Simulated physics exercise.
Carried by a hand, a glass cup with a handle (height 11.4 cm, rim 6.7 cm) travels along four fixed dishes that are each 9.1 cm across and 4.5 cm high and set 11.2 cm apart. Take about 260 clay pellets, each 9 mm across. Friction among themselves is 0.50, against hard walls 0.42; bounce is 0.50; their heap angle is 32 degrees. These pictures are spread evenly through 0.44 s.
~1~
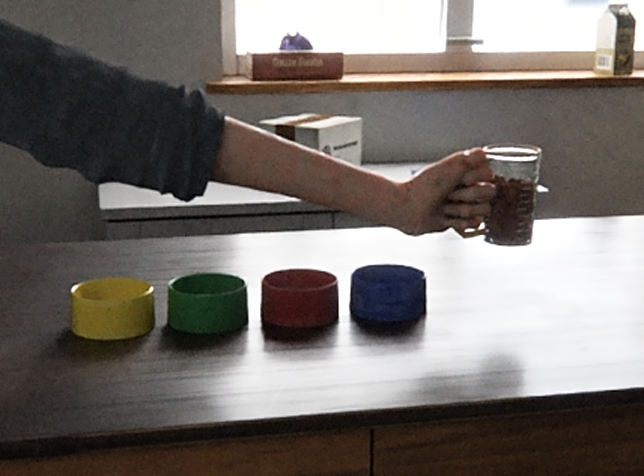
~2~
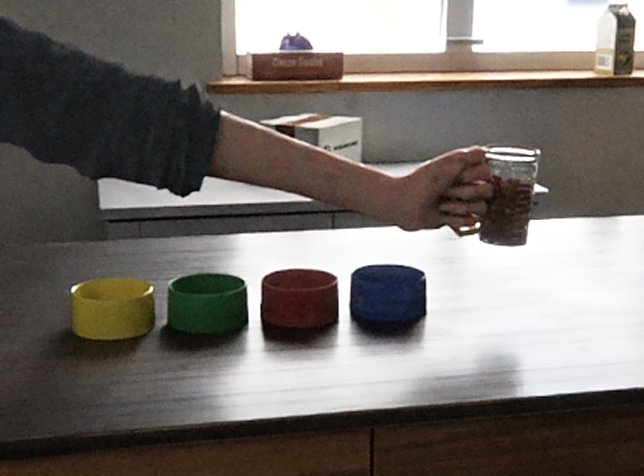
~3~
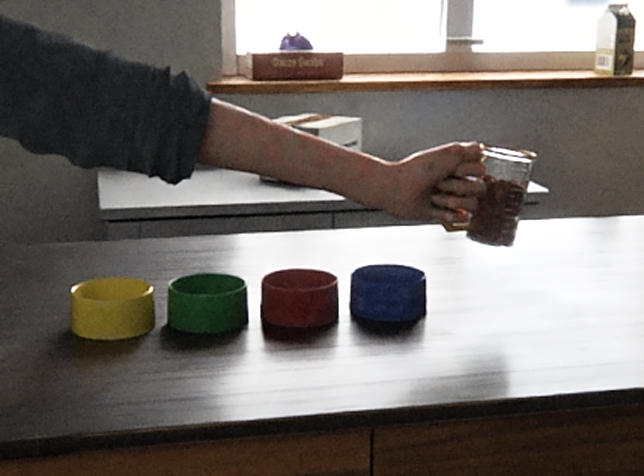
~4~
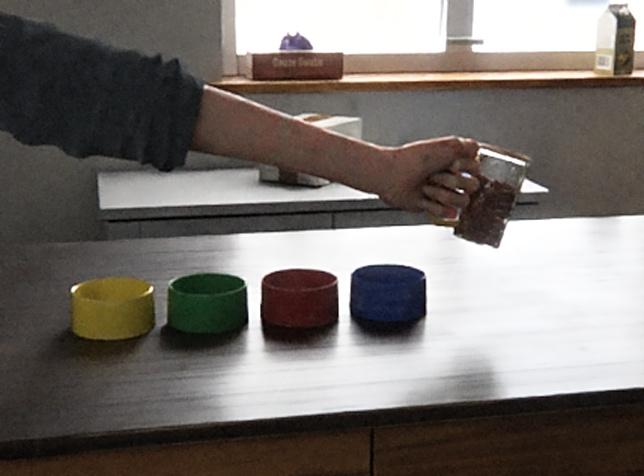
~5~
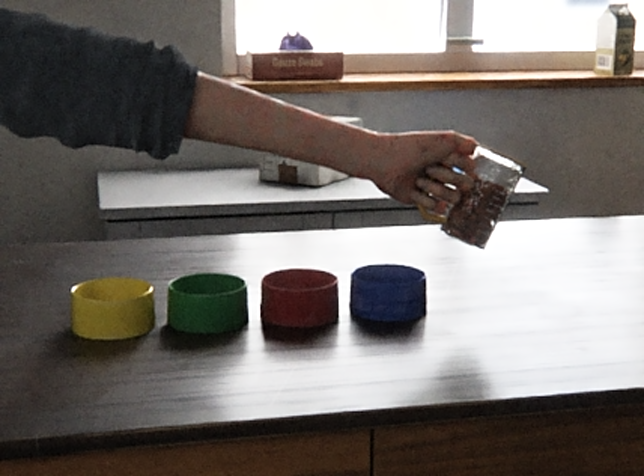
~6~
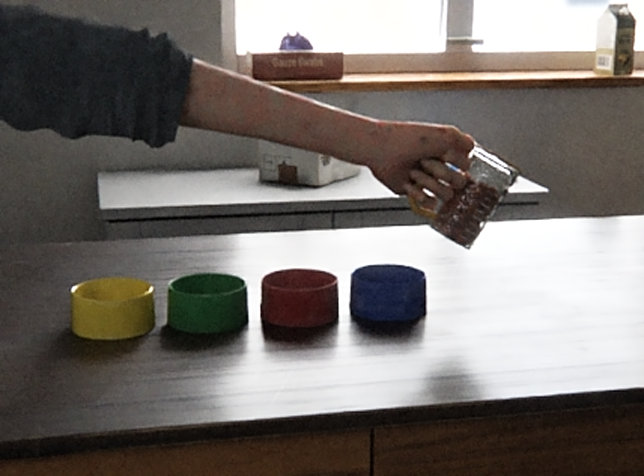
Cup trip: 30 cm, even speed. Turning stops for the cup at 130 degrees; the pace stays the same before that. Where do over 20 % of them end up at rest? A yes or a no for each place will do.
Result: Red dish: It will collect a share of a fifth or less; blue dish: It will collect a share beyond a fifth; green dish: It will collect a share of a fifth or less; yellow dish: It will collect a share of a fifth or less; counter: It will collect a share of a fifth or less.
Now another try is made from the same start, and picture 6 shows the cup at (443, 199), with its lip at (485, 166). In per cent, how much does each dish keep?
Red 80, blue 0, green 0, yellow 0.
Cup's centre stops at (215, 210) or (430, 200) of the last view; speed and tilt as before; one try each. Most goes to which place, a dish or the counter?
Blue; counter.
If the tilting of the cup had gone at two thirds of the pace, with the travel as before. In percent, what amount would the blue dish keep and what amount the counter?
Blue: 10, counter: 20.
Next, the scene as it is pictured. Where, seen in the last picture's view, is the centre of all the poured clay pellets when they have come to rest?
In the last view, approximately (387, 290).
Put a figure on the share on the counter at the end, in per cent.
About 5 percent.
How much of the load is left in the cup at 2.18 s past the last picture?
Estimate: Around 0 % of the load.
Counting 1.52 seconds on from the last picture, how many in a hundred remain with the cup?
About 0 %.
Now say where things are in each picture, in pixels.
Cup at (510, 196), tilt 0 degrees, lip at (538, 150), moved 0.0 cm; middle of the pieces at (511, 210); blue dish at (389, 274); red dish at (300, 279); green dish at (208, 284); yellow dish at (112, 290), in the first picture.
Cup at (507, 196), tilt 3 degrees, lip at (536, 151), moved 0.4 cm; middle of the pieces at (508, 210), in the second picture.
Cup at (499, 197), tilt 9 degrees, lip at (533, 155), moved 1.5 cm; middle of the pieces at (498, 210), in the third picture.
Cup at (490, 197), tilt 16 degrees, lip at (528, 160), moved 2.6 cm; middle of the pieces at (488, 210), in the fourth picture.
Cup at (481, 197), tilt 24 degrees, lip at (524, 165), moved 3.8 cm; middle of the pieces at (478, 210), in the fifth picture.
Cup at (473, 198), tilt 31 degrees, lip at (518, 170), moved 4.9 cm; middle of the pieces at (467, 210); blue dish at (389, 274); red dish at (300, 279); green dish at (208, 284); yellow dish at (112, 290), in the sixth picture.
Then, 0.91 s after the last picture, tilt 103 degrees; cup holds 100 %.
Then, 1.52 s after the last picture, tilt 130 degrees; cup holds 0 %, blue 95 %.
Then, 2.18 s after the last picture, tilt 130 degrees; cup holds 0 %, blue 95 %.
In the end, red 0 %, blue 95 %, green 0 %, yellow 0 %, counter 5 %.
